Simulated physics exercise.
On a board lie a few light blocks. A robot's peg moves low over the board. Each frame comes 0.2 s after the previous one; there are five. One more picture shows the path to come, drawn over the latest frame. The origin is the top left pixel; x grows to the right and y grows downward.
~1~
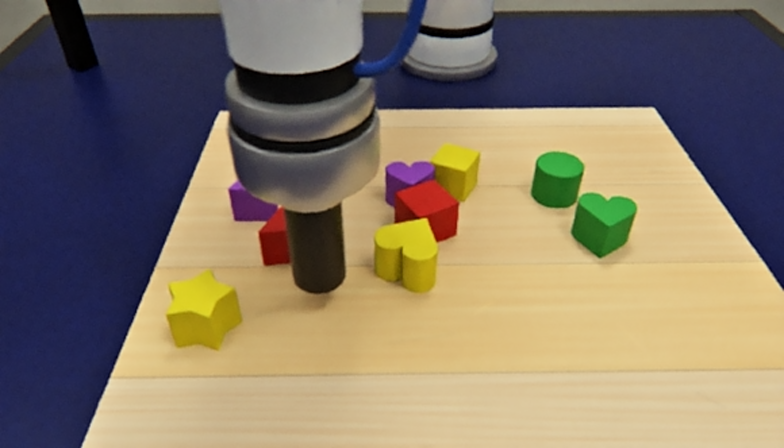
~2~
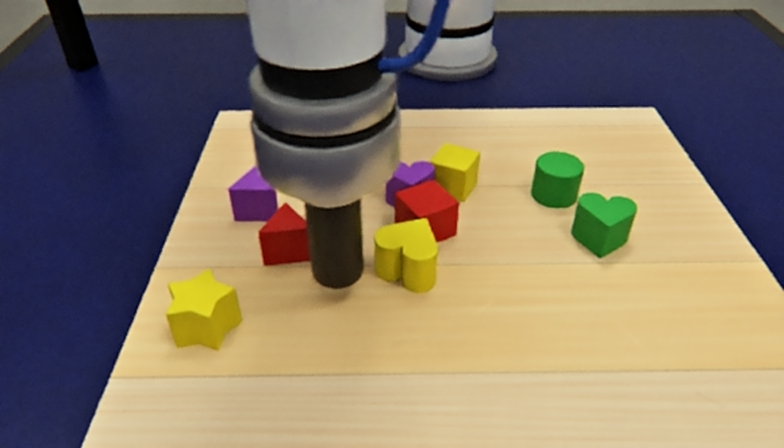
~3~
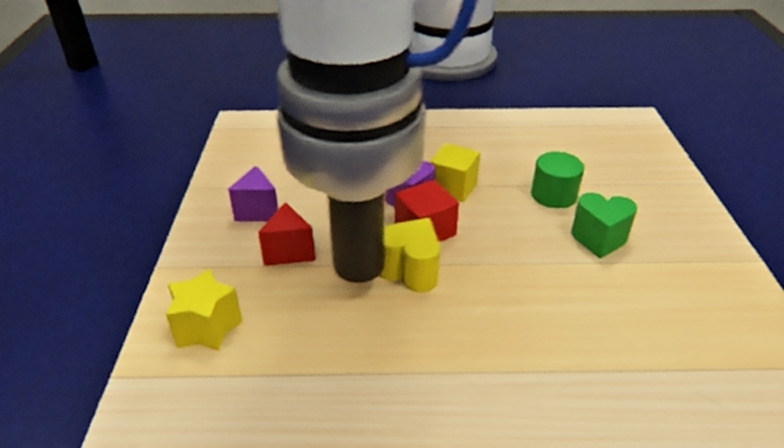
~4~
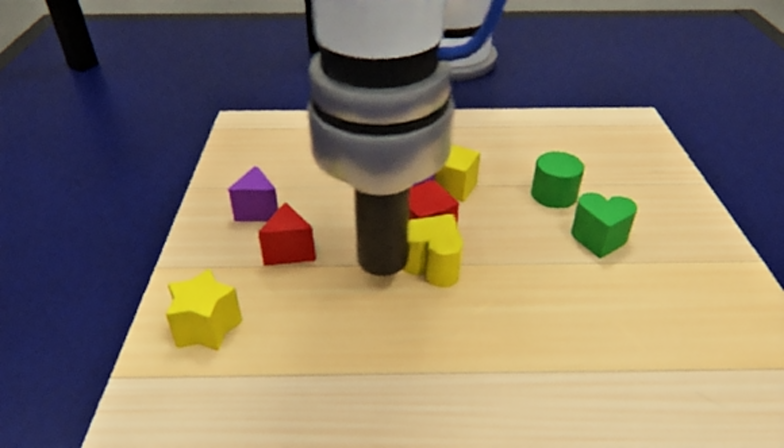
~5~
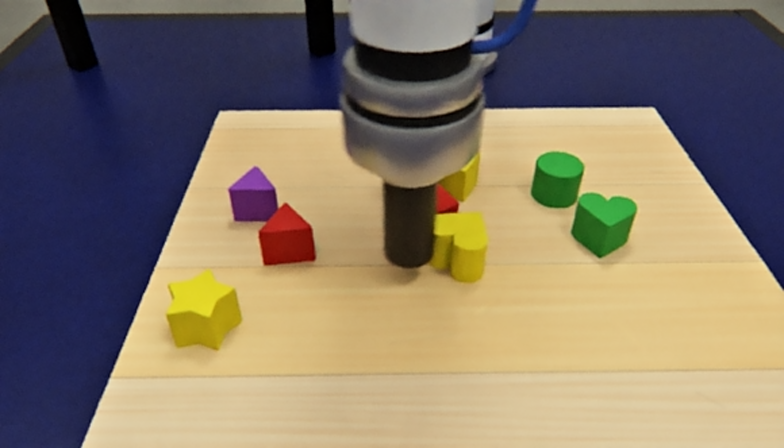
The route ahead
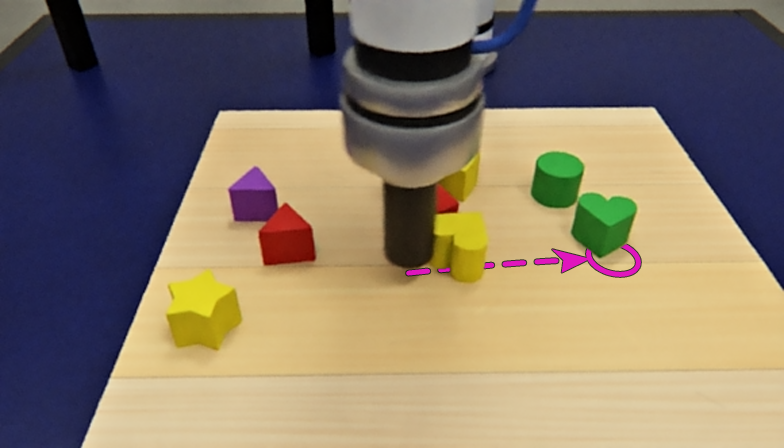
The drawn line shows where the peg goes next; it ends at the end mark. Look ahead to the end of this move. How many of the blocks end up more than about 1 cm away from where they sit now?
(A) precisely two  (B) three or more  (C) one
Choice A: Precisely two.
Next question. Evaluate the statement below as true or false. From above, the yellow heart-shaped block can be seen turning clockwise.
False.
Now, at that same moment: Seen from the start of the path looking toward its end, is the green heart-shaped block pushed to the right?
I believe not.
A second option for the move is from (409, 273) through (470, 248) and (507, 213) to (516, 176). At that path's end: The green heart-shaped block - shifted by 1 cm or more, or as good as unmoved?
By the last moment, the green heart-shaped block will still be in its place.
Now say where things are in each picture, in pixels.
The first picture shows lower end of the peg (320, 277), tops of blocks, red square (427, 197), yellow heart-shaped block (409, 238), green heart-shaped block (608, 206).
The second picture shows peg (338, 273), blocks as before.
The third picture shows peg (359, 267), blocks as before.
The fourth picture shows peg (383, 261), yellow heart-shaped block (435, 232).
The fifth picture shows peg (409, 254), red square partly hidden, yellow heart-shaped block (461, 228), green heart-shaped block (608, 206).
The drawn path runs from (409, 273) to (613, 258).
On the path given first. One third of the way, peg (482, 247); yellow heart-shaped block (533, 221).
Two thirds of the way, peg (550, 242); yellow heart-shaped block (595, 211), turned 15° anticlockwise; green heart-shaped block (631, 199).
At the end, peg (619, 238); red square not moved; yellow heart-shaped block (655, 202), turned 40° anticlockwise; green heart-shaped block (674, 183).
